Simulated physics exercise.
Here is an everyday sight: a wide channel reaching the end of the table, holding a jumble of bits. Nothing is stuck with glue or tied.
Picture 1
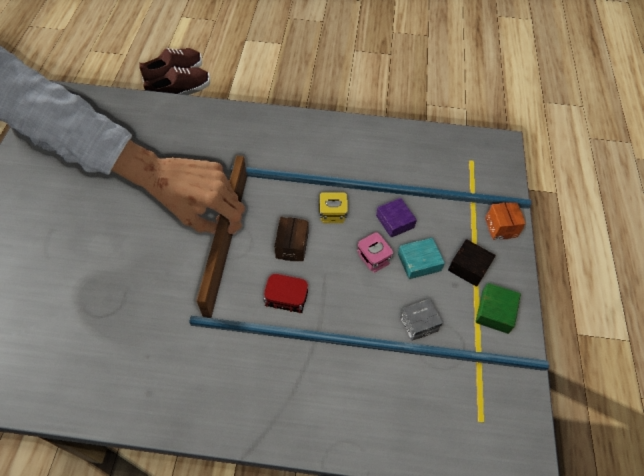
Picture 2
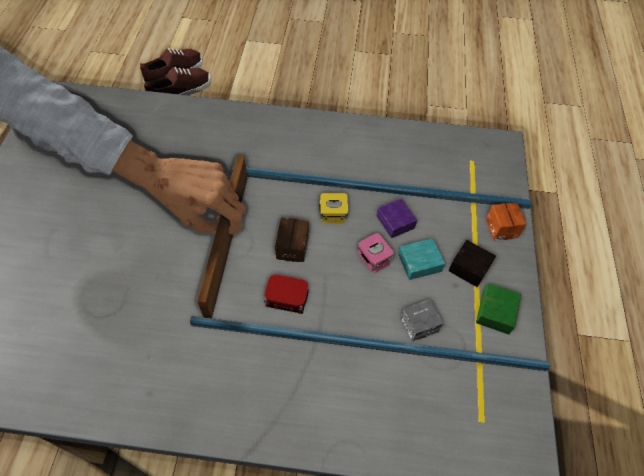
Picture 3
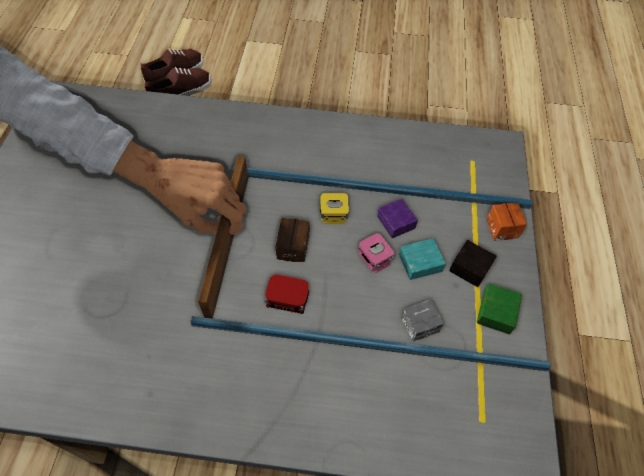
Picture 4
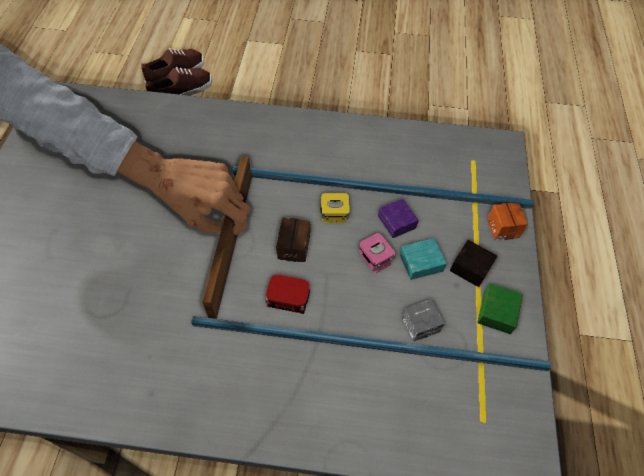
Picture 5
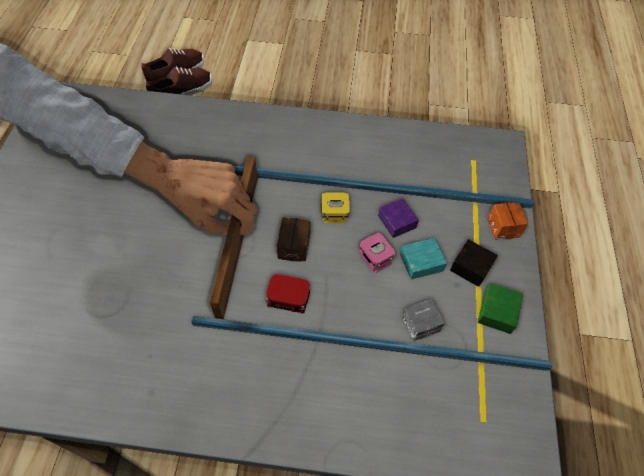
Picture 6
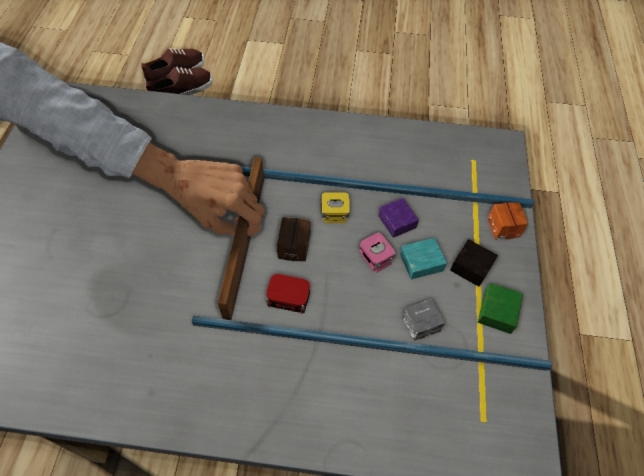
A hand in a grey sleeve grips a wooden bar across a channel between two blue rails on a grey table, seen from above, with wood flooring and dark red shoes beyond. Brown, red, yellow, pink, purple, teal, clear grey, black, green and orange blocks lie rightward, the last three near a yellow line. The hand slides the bar slightly right, while the blocks and view stay practically still.
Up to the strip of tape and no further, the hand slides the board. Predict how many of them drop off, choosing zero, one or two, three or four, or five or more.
Three or four drop off.
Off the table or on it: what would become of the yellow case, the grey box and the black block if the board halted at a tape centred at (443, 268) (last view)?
Going in order, the yellow case keeps its spot, then the grey box keeps its spot, then the black block goes off the edge.
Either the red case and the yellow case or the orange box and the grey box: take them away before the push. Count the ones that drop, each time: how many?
The answer is 2 and then 2.
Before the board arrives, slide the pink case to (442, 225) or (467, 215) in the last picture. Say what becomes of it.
Taking them in order, it drops away and then it stays put.
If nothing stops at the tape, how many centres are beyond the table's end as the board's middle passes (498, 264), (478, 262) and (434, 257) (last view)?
Counts per position: 5 / 3 / 0.
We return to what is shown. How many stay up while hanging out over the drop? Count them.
It's 2.
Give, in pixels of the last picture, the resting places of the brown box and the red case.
First (495, 263), then (502, 319).
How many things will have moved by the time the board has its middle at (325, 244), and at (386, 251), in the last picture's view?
The first count is 3, and then it's 8.
Soon after, none off yet; orange box at rest near (507, 221); green block at rest near (500, 308); black block at rest near (474, 263).
Then, none off yet; orange box at rest near (507, 221); green block at rest near (500, 308); black block moved about its own width near (515, 267).
At rest, the number that fall off is three or four; fallen, turquoise block, black block and orange box.
